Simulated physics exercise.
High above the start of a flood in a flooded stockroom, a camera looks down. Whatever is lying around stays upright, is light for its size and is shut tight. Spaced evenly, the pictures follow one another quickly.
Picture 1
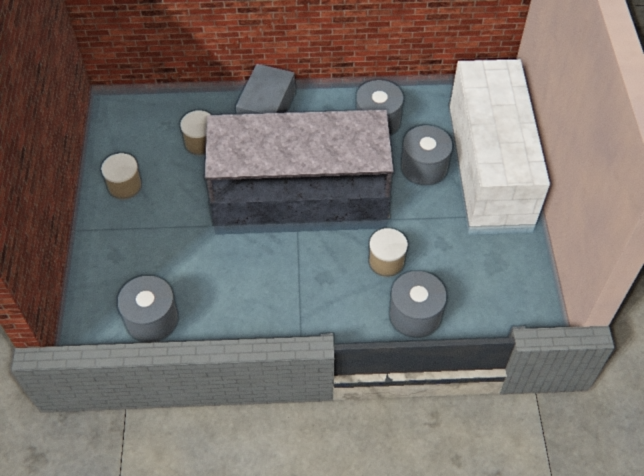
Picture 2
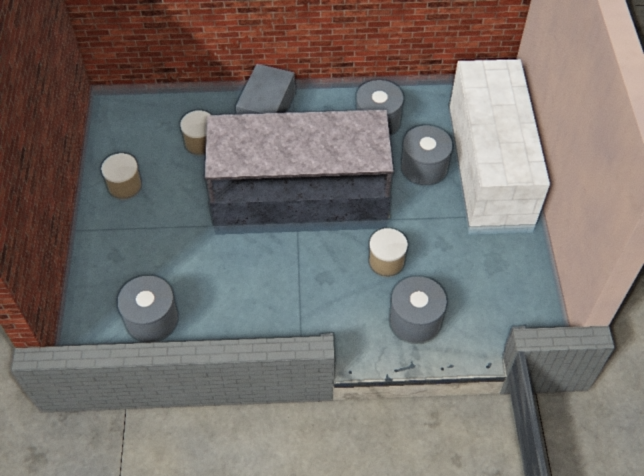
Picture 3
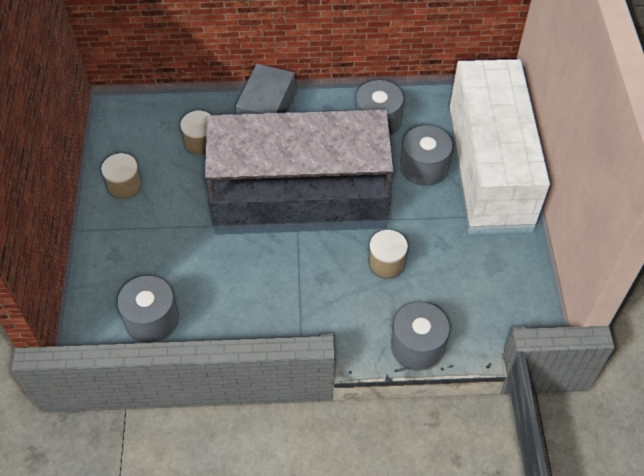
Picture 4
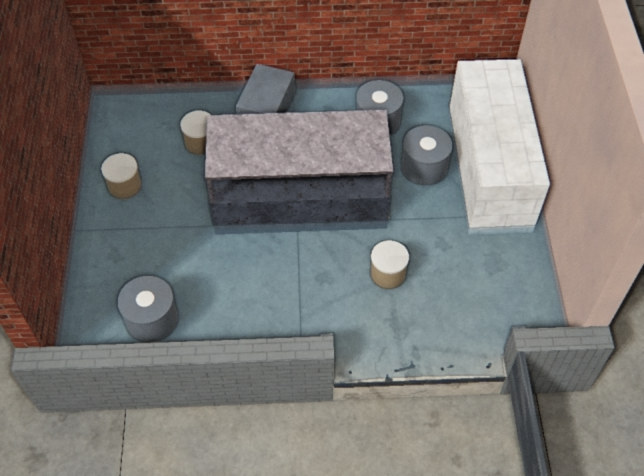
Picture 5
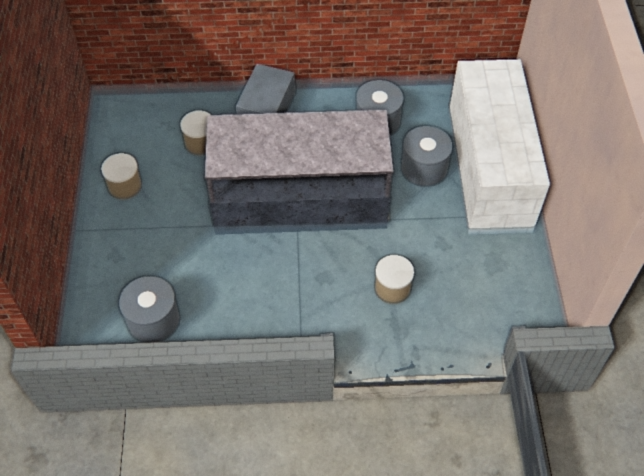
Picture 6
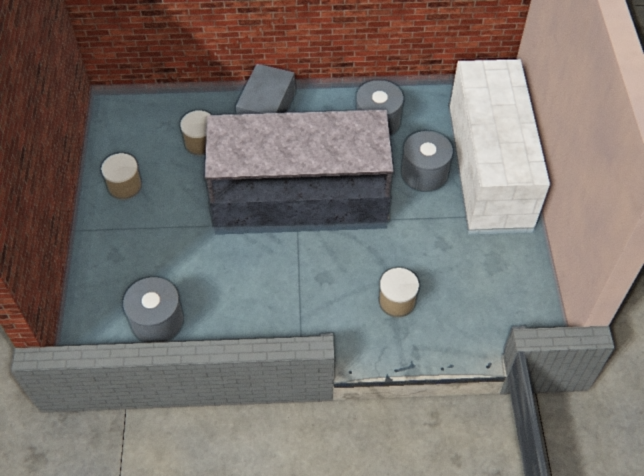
A dark barrier at the front opening swung outward, then the gray drum nearest the gap slid out of view, and a smaller white-topped tan one drifted slightly toward the opening across the blue floor.
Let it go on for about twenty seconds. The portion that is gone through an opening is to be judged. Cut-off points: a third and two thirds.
It falls in the highest third.
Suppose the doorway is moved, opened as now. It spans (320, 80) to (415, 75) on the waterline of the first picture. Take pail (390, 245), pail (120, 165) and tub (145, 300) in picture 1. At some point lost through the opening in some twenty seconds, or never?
Going through them, number one is flushed away, number two is flushed away and number three is held back.
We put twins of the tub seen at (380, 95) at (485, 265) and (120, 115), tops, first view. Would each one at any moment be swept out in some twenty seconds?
Result, as listed: Ends up outside; never gets out.
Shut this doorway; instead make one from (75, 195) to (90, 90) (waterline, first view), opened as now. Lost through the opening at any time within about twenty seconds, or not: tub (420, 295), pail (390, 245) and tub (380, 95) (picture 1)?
In sequence - stays put, stays put, departs.
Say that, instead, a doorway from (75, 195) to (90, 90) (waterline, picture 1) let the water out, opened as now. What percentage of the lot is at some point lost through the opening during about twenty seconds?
I'd say around 80 percent.
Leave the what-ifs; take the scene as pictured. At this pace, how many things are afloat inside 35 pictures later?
Well, I'd say 3.
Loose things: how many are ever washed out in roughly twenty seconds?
You get 7.
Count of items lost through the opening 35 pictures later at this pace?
I make it 5.
A moment on, 2 of 8 are out; 6 afloat.
Next, 4 of 8 are out; 4 afloat.
Later, 5 of 8 are out; 3 afloat.
In the end, 7 of 8 are out; 1 afloat.
